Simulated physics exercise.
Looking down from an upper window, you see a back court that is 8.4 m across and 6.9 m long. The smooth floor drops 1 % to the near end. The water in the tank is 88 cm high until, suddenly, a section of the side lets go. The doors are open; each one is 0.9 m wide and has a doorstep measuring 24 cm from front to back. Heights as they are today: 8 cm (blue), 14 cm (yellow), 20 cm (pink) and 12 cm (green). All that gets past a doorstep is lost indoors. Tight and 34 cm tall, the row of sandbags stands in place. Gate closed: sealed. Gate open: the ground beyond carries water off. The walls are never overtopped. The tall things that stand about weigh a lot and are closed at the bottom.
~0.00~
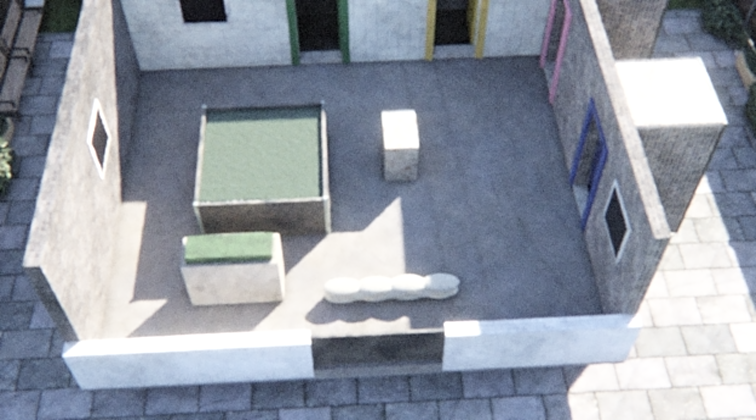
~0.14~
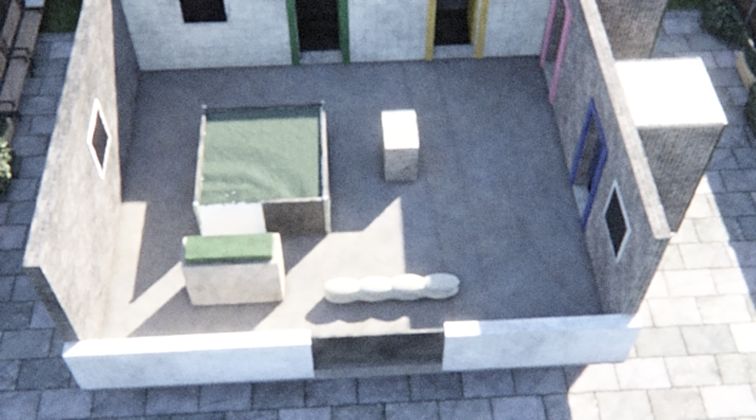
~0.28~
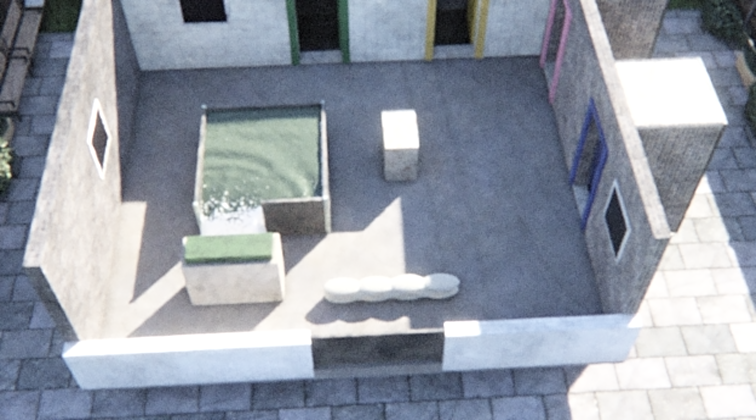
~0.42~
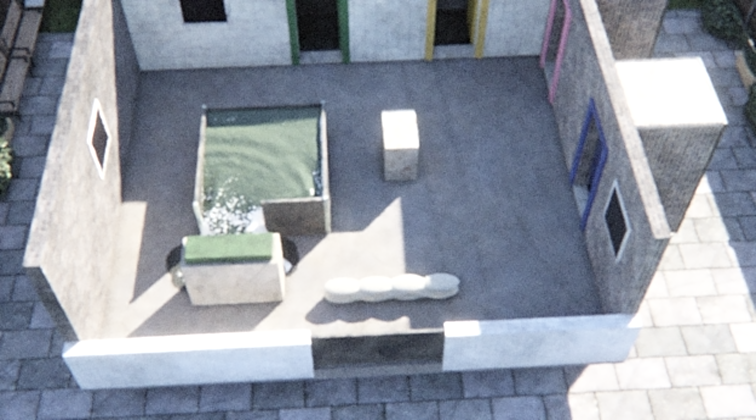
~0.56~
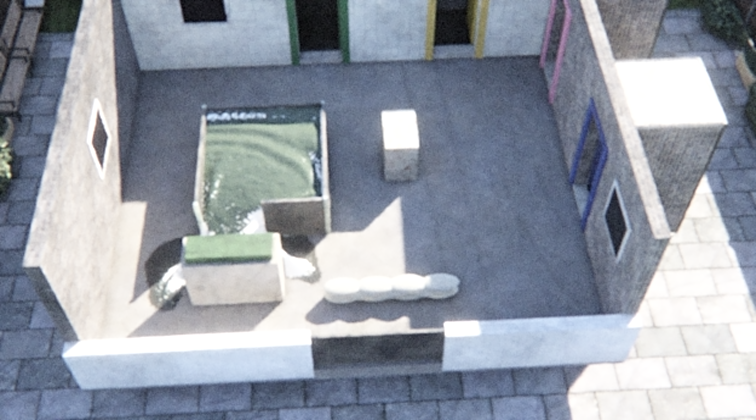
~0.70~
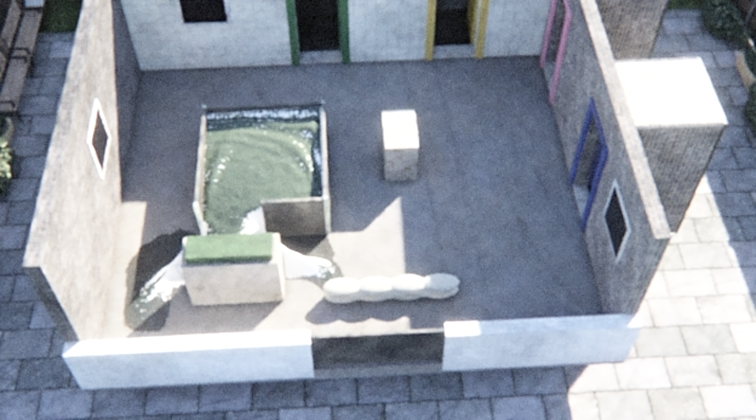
Green water poured out of a gap in the near side of a square tank in a walled courtyard, ran up against the pale block in front, and spread around both ends of it.
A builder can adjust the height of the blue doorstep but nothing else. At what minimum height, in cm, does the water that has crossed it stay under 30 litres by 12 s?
From about 13.5 cm.
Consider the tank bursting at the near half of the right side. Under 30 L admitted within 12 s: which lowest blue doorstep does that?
Then 29 cm.
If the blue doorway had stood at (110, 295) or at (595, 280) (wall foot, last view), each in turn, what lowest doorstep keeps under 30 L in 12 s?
About 33 cm for the first and 18 cm for the second.
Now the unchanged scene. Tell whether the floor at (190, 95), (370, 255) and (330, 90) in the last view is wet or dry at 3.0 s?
In order: Soaked, soaked, untouched.
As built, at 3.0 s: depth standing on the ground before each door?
Depths in cm: Blue 18, yellow 0, pink 0, green 0.
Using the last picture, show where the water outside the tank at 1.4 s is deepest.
(225, 269).
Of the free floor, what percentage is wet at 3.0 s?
Some 55 in a hundred.
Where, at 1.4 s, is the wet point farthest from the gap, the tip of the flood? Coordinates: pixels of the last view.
Front tip: Approx. (464, 275) px.
After 1.4 s water covers 20 % of the floor, deepest (74 cm) near (225, 269); it has not reached the blue door.
After 3.0 s water covers 55 % of the floor, deepest (44 cm) near (236, 268); 18 cm at the blue door, 10 litres in over its 8 cm doorstep.
After 12.0 s water covers 100 % of the floor, deepest (14 cm) near (533, 119); 10 cm at the blue door, 166 litres in over its 8 cm doorstep.
At the blue door as built, the water arrived by 2.6 s and peaked near 19 cm at 3.2 s.
With a doorstep of 12.5 cm, 45 litres would have come in within the 12 s; with 16.5 cm, 9 litres. So under 30 litres takes about 13.5 cm.
